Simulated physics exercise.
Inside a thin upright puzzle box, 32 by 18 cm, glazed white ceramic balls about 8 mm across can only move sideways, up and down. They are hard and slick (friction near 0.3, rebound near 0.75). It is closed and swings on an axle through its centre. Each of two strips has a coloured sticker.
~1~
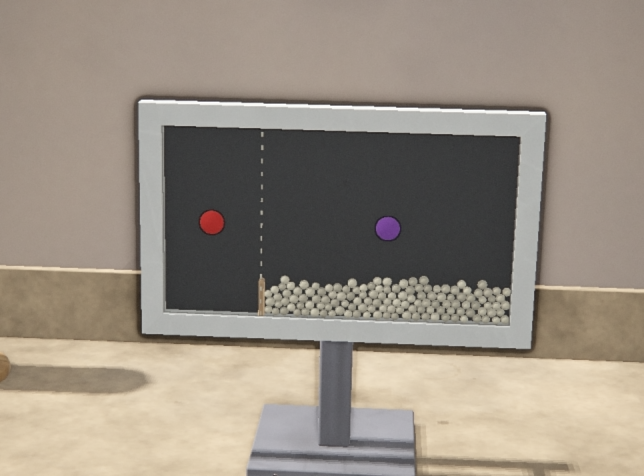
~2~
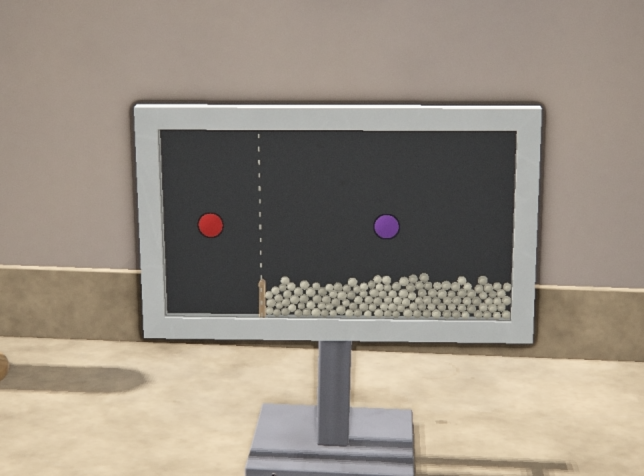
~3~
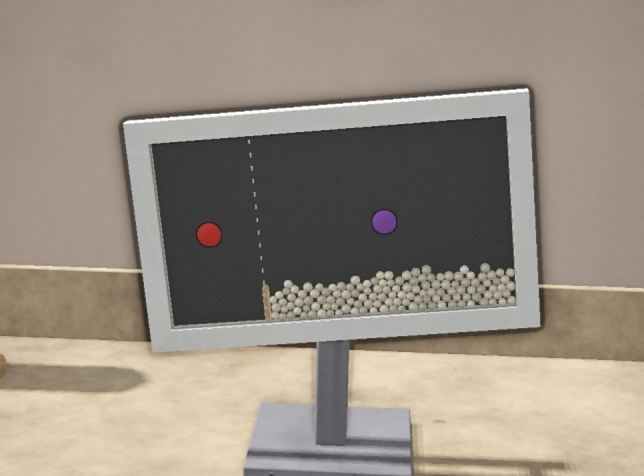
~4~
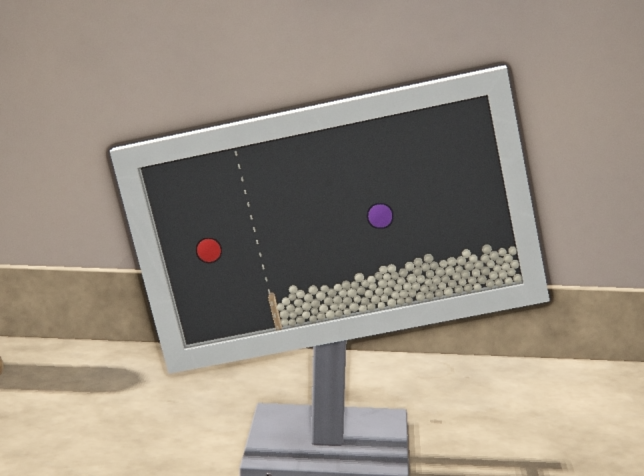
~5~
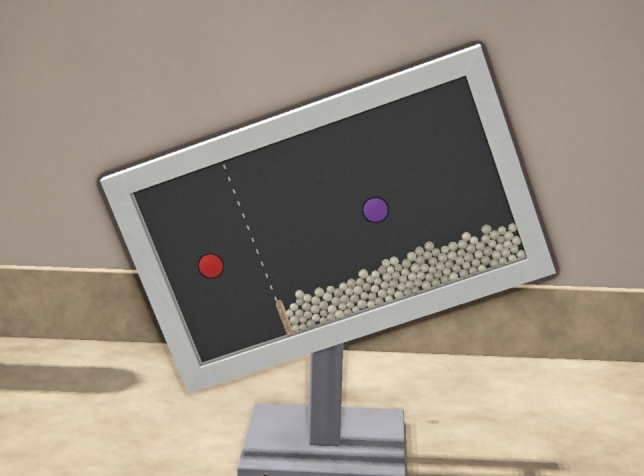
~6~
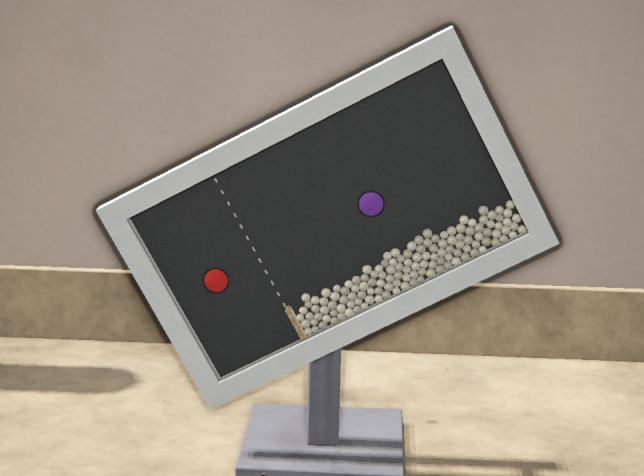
A framed dark panel on a stand tilted steadily anticlockwise, its left side dipping and right side rising, while the pale little balls inside stayed heaped to the right of a short divider.
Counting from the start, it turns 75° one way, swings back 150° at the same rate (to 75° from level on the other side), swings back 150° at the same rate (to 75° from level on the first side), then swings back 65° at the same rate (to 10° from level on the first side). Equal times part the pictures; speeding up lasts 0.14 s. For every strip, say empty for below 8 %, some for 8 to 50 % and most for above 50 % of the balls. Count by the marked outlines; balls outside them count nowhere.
Red: Most; purple: Some.
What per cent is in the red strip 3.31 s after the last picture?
About 80 per cent.
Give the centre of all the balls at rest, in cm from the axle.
About 10 cm left and 7 cm below.
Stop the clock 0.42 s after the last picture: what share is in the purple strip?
Roughly 40 per cent.
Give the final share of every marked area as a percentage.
Red strip: 80; purple strip: 20.
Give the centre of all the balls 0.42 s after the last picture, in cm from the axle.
Some 1 cm right and 9 cm below.
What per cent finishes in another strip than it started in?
Some 80 per cent.
Then, 0.42 s later than the last picture, it stands 75° anticlockwise; the balls' middle is 1 cm right of and 9 cm below the centre; red 60 %, purple 40 %.
Then, 3.31 s later than the last picture, it stands 43° anticlockwise; the balls' middle is 6 cm left of and 11 cm below the centre; red 80 %, purple 20 %.
Then, 3.63 s later than the last picture, it stands 10° anticlockwise; the balls' middle is 11 cm left of and 6 cm below the centre; red 80 %, purple 20 %.
All still 4.5 s after it, it stands 10° anticlockwise; red 80 %, purple 20 %.
